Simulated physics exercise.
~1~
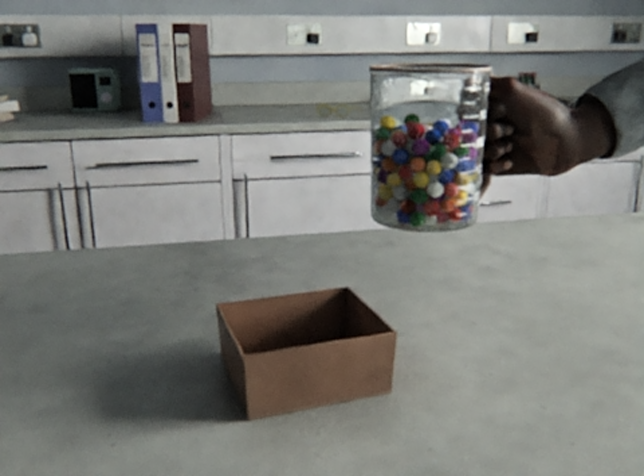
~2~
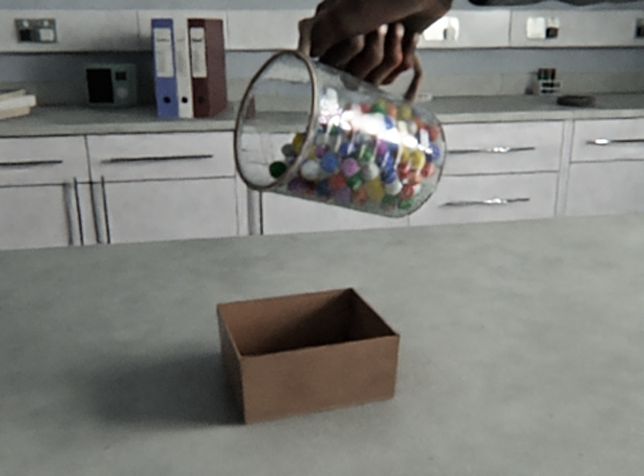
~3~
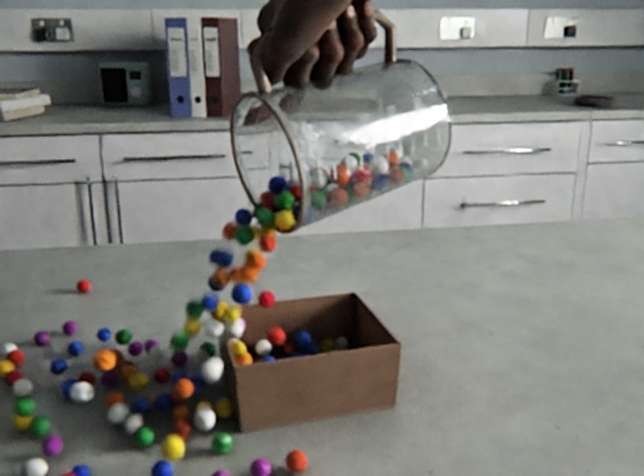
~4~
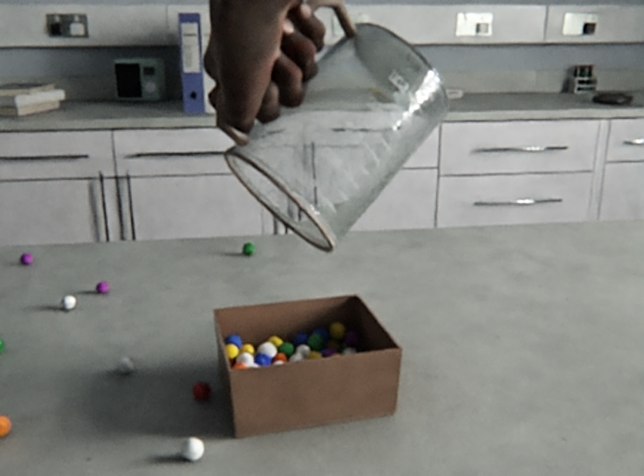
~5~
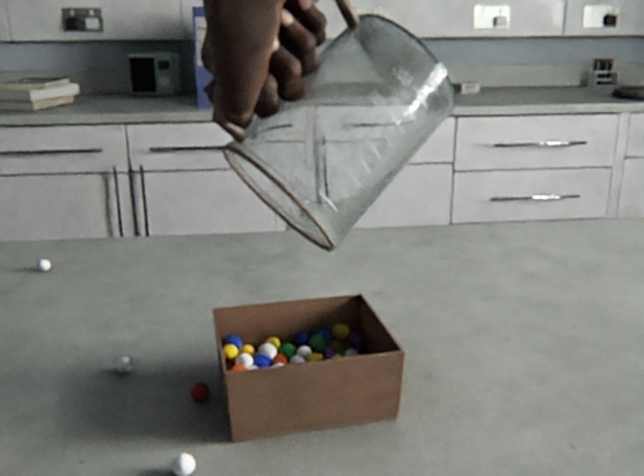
The clip shows a hand tilting a clear jug of multicoloured marbles over an open brown box on a grey table. Marbles pour into the box and scatter across the table to its left, until the jug is empty, the box holds many, and a few remain visible outside.
